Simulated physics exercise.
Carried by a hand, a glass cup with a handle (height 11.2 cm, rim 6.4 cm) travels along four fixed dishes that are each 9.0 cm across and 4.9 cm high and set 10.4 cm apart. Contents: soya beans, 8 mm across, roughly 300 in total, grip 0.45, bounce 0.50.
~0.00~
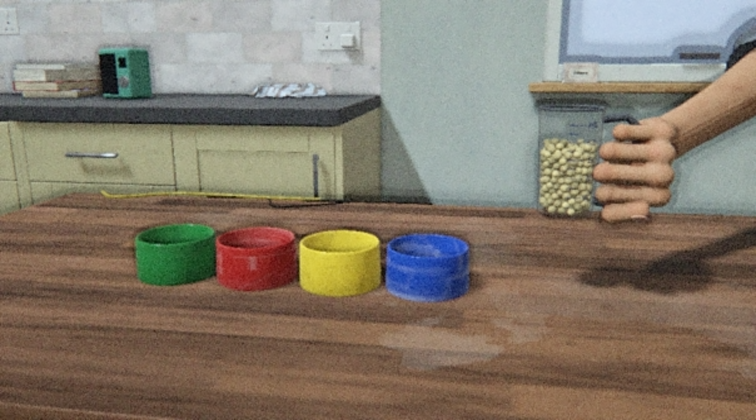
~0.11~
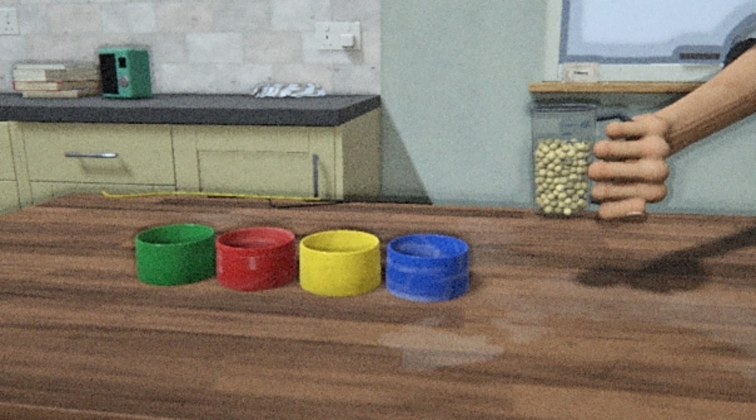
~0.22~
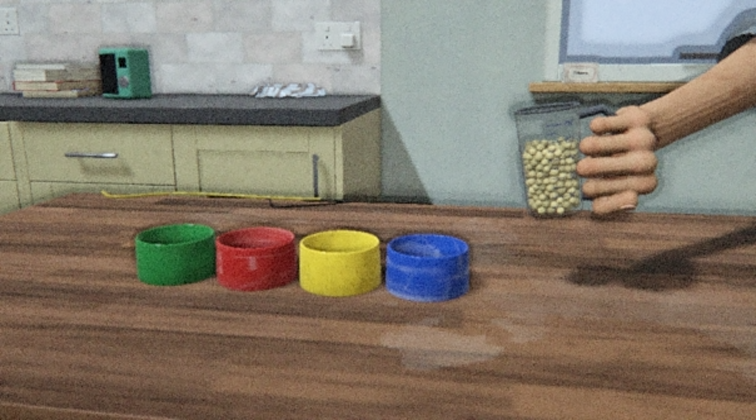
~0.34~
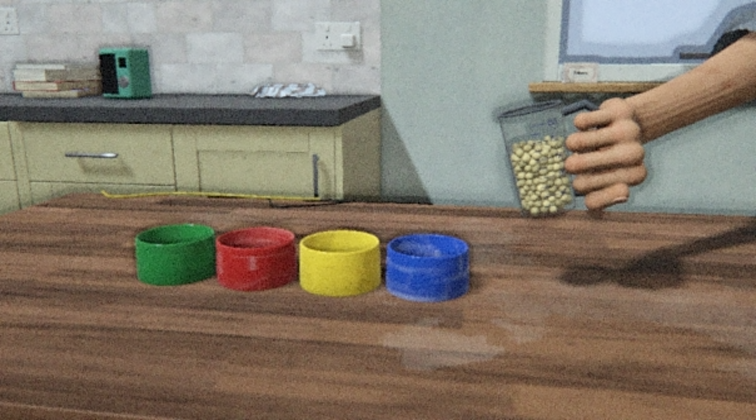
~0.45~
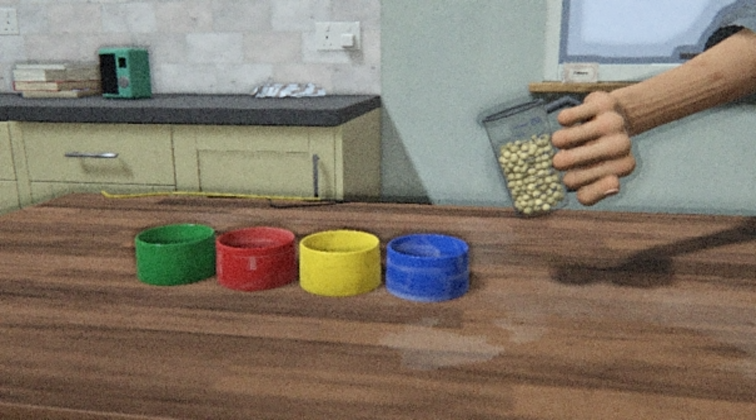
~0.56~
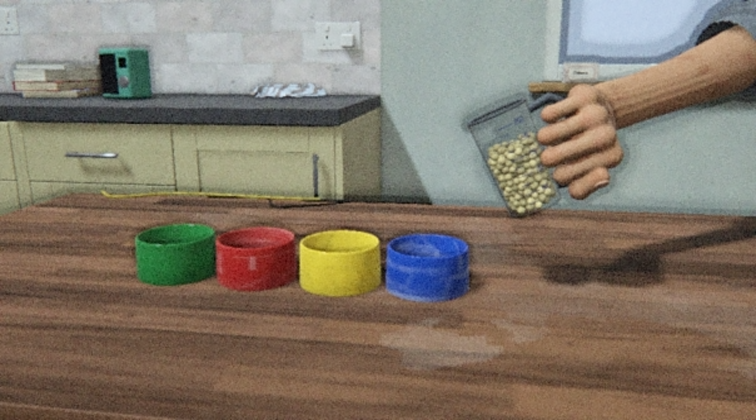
A hand held a clear cup of pale beans above a wooden table, moving it left and tilting it toward four dishes, green, red, yellow and blue, that sat still in a row.
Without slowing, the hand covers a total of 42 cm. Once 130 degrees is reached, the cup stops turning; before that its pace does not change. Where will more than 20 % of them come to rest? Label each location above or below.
Labels - red dish: Above, blue dish: Below, green dish: Below, yellow dish: Below, counter: Below.
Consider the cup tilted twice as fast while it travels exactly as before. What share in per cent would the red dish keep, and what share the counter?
Red 0; counter 30.
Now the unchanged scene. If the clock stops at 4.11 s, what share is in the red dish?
Roughly 95 in a hundred.
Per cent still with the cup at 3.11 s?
Roughly 0 %.
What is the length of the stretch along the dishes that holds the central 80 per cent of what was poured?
Roughly 6 centimetres.
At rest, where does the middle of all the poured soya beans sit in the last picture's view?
Once everything settles, the centre is around (257, 260).
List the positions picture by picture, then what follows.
Cup at (568, 161), tilt 0 degrees, lip at (540, 108), moved 0.0 cm; middle of the pieces at (565, 180); blue dish at (428, 246); yellow dish at (340, 242); red dish at (256, 238); green dish at (176, 235), in the first picture.
Cup at (563, 161), tilt 3 degrees, lip at (532, 109), moved 0.6 cm; middle of the pieces at (560, 180), in the second picture.
Cup at (551, 160), tilt 8 degrees, lip at (516, 112), moved 1.8 cm; middle of the pieces at (550, 179), in the third picture.
Cup at (539, 160), tilt 14 degrees, lip at (499, 116), moved 3.0 cm; middle of the pieces at (540, 179), in the fourth picture.
Cup at (528, 160), tilt 19 degrees, lip at (484, 120), moved 4.2 cm; middle of the pieces at (531, 178), in the fifth picture.
Cup at (516, 160), tilt 25 degrees, lip at (468, 124), moved 5.5 cm; middle of the pieces at (521, 178); blue dish at (428, 246); yellow dish at (340, 242); red dish at (256, 238); green dish at (176, 235). The cup turns about 50 degrees a second and travels 11 cm a second, in the sixth picture.
After 2.09 s, tilt 101 degrees; cup holds 95 %.
Then, at 3.11 s, tilt 130 degrees; cup holds 0 %, red 95 %, yellow 5 %.
Then, at 4.11 s, tilt 130 degrees; cup holds 0 %, red 95 %, yellow 5 %.
In the end, at 4.4 s, red 95 %, blue 0 %, green 0 %, yellow 5 %, counter 5 %.
